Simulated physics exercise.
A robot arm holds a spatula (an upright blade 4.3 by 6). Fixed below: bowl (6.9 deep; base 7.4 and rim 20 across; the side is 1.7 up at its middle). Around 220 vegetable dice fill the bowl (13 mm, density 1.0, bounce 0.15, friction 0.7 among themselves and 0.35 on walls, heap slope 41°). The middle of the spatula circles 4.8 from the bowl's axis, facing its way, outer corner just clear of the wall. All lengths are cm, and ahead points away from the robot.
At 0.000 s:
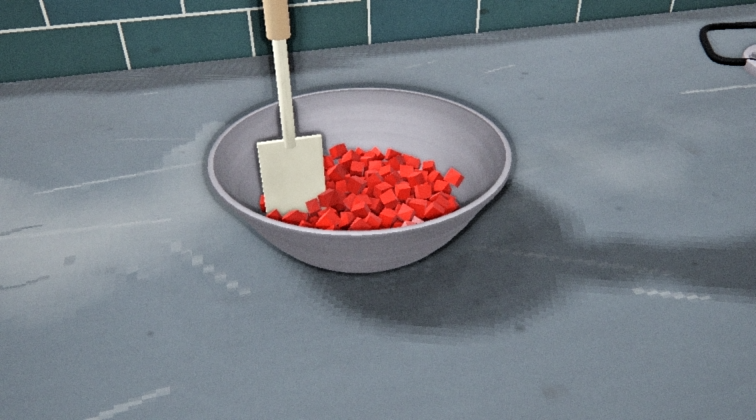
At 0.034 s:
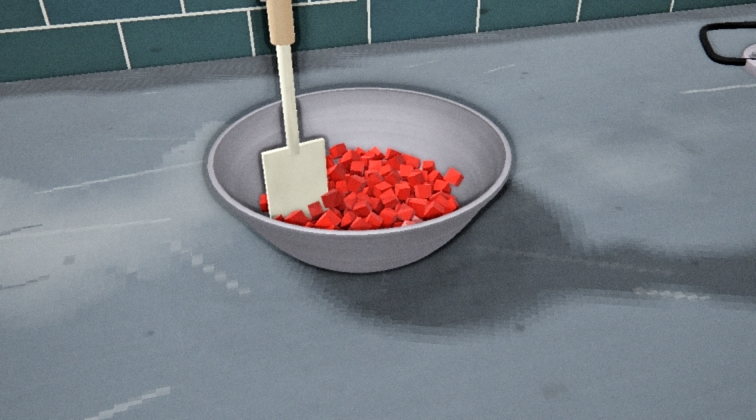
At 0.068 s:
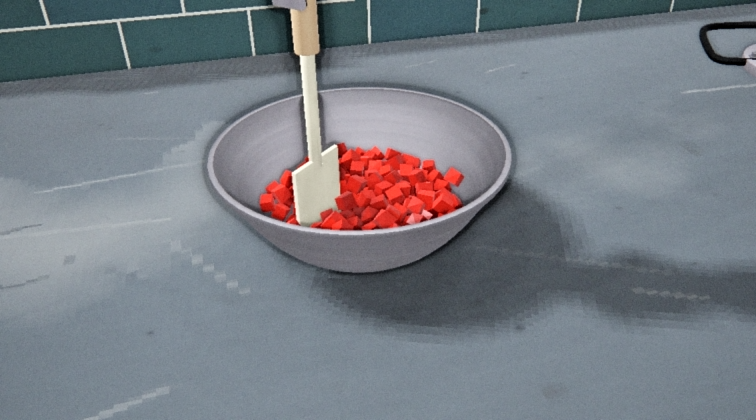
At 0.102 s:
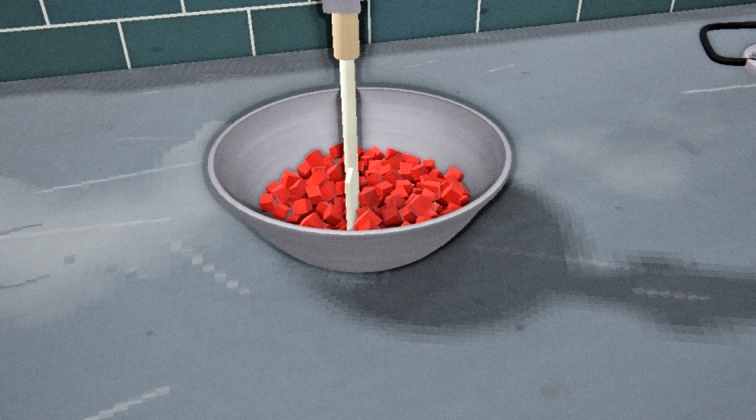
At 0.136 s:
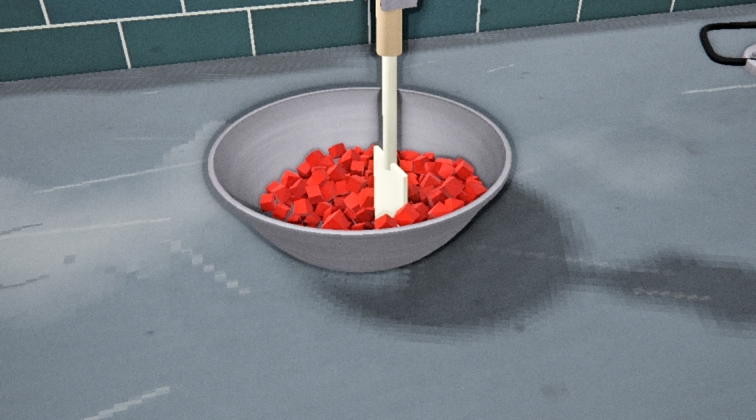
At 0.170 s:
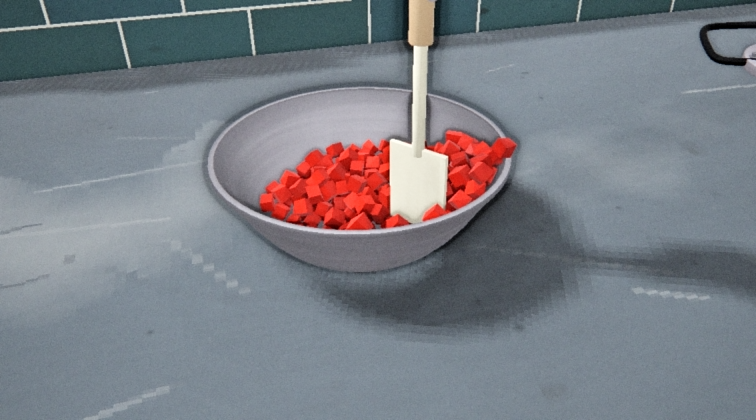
On a grey countertop, a spatula sweeping from left to right through red cubes in a bowl, pushing some up the right side.
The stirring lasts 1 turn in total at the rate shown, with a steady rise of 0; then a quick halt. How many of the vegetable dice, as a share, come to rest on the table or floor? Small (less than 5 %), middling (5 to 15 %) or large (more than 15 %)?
A large share, more than 15 %, ends on the table or floor.
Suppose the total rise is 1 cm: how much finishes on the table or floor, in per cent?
About 20 per cent.
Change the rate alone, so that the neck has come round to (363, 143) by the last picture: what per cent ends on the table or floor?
About 10 per cent.
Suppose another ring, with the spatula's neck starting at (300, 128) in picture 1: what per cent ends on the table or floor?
About 20 per cent.
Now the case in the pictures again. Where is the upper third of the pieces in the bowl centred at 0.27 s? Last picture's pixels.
Around (404, 116).
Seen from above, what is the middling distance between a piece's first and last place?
Some 10 cm.
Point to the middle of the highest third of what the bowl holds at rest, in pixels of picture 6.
Around (332, 229).
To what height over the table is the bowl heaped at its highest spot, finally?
Some 6.5 cm.
After 0.27 s, 215° round, highest piece 9 above the table; 210 in the bowl, 13 in flight or on the tool.
After 0.37 s, 300° round, highest piece 9 above the table; 194 in the bowl, 13 on the table or floor, 16 in flight or on the tool.
After 0.62 s, 0° round, highest piece 6 above the table; 173 in the bowl, 49 on the table or floor, 1 in flight or on the tool.
After 1.32 s, 0° round, highest piece 6 above the table; 173 in the bowl, 50 on the table or floor.
In the end, 173 in the bowl, 50 on the table or floor. That is 22 % on the table or floor.
